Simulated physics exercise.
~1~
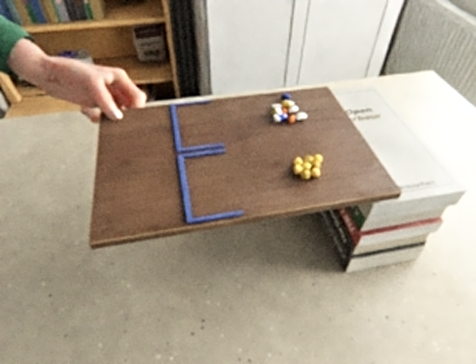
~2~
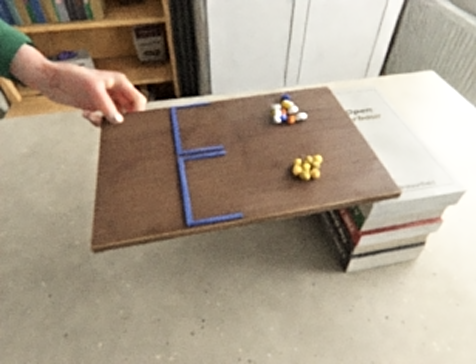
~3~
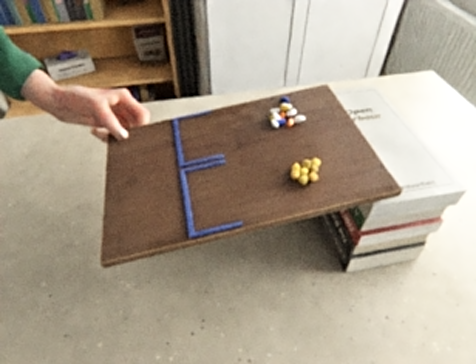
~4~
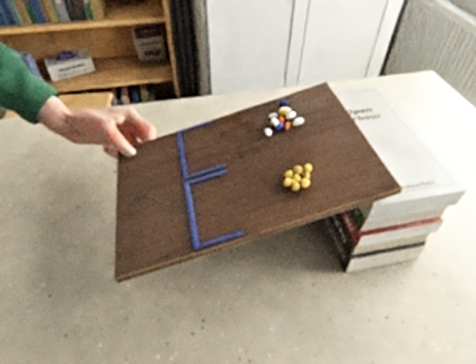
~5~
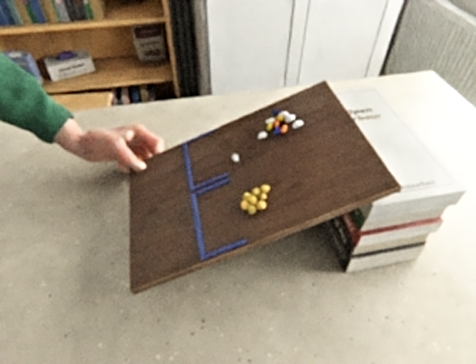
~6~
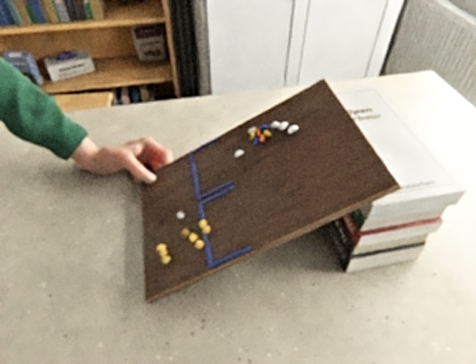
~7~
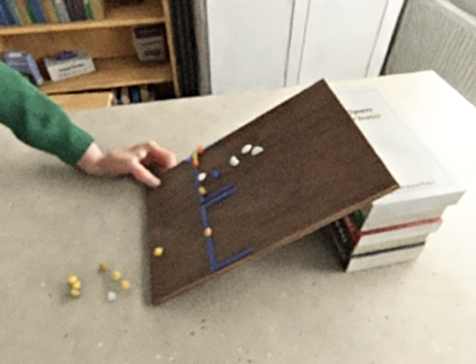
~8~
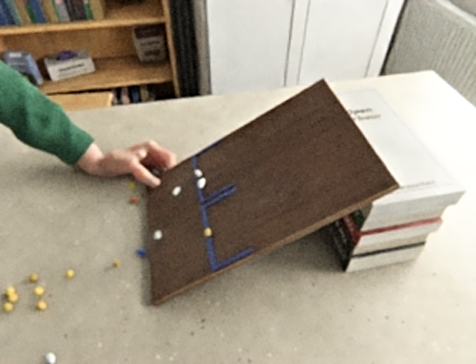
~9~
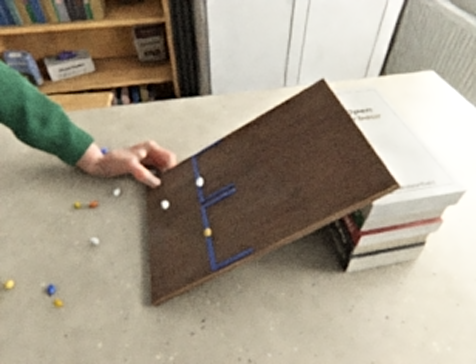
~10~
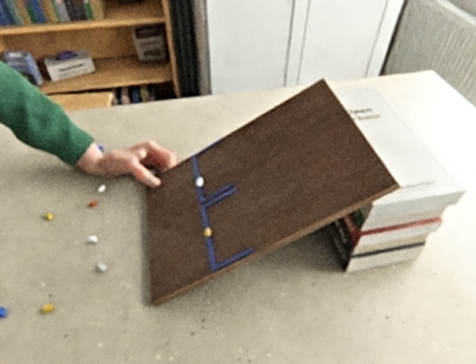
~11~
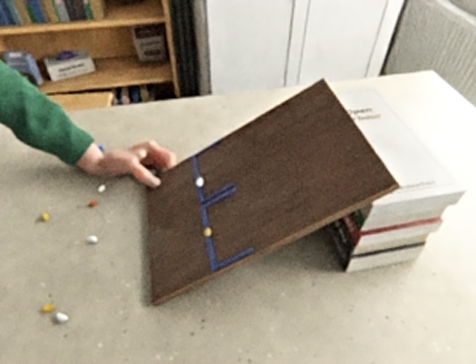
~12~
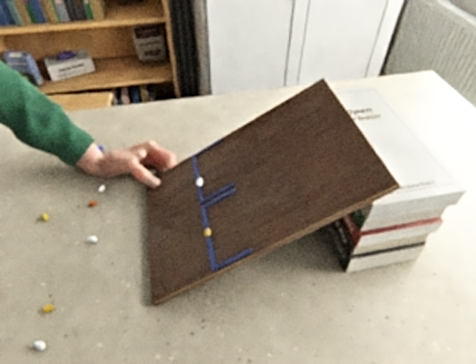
Brown board propped on books tilting as a hand lowers it, yellow then multicoloured beads spilling past blue strips, two staying behind.
